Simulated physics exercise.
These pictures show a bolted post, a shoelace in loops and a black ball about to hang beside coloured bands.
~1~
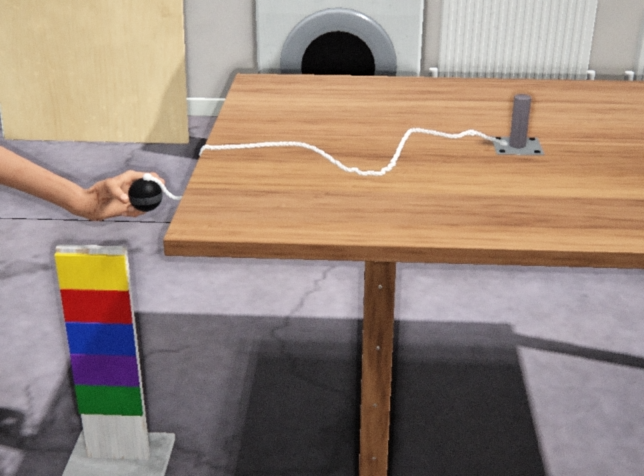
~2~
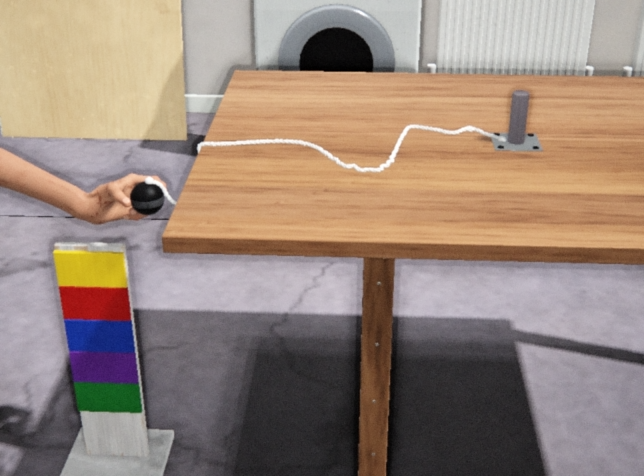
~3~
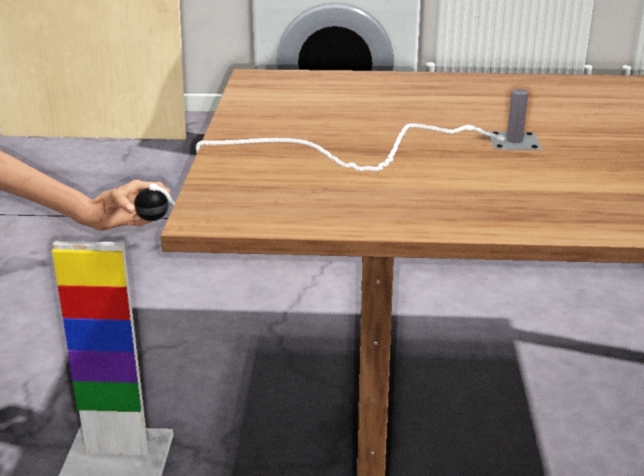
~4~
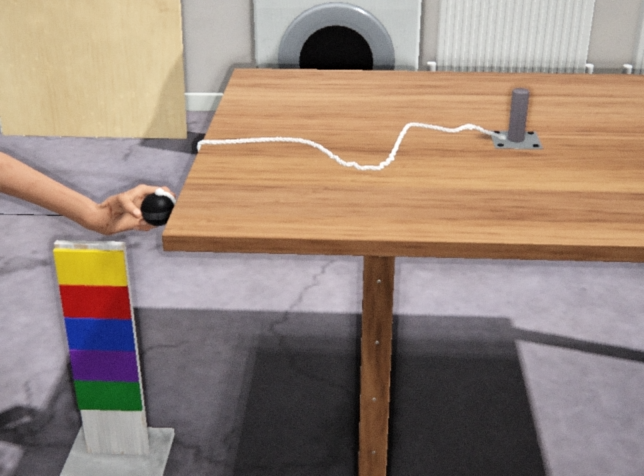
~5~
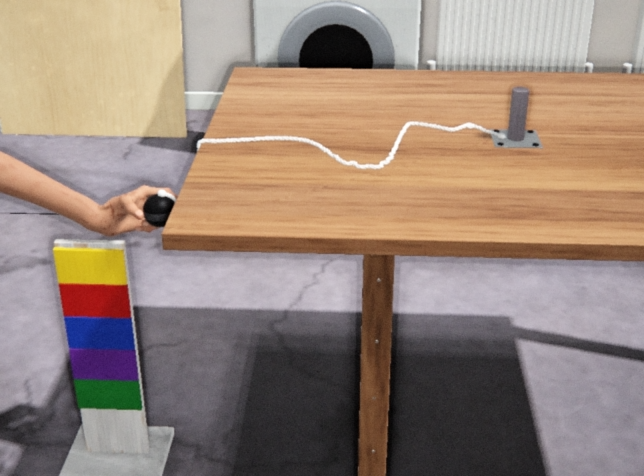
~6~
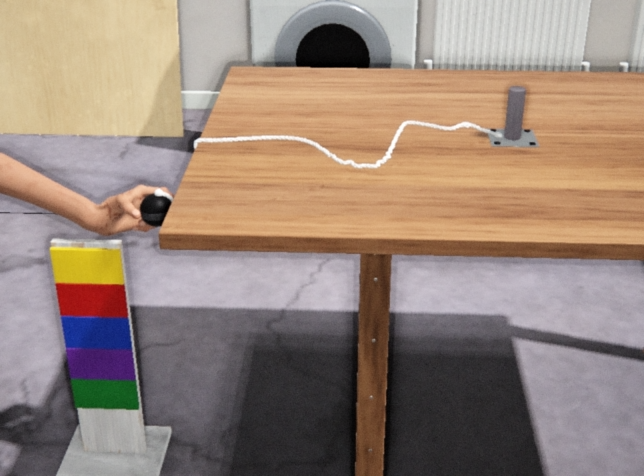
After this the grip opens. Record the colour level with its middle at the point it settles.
Colour at middle: Green.
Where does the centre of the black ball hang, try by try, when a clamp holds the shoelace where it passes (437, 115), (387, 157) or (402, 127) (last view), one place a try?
Expect roughly (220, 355) for the first, (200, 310) for the second and (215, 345) for the third.
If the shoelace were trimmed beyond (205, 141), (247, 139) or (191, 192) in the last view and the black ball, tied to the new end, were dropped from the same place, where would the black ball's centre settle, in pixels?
I'd expect it near (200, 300) on the first try, near (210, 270) on the second and near (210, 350) on the third.
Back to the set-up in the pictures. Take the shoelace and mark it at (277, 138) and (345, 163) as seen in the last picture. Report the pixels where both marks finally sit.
About (203, 224), and the other about (207, 141).
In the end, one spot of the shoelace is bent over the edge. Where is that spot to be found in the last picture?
Go for the one at (335, 159).
Early on, ball near (242, 369); level with green.
Midway, ball near (199, 384); level with green.
Finally, ball near (221, 384); level with green. The shoelace holds its middle at green.
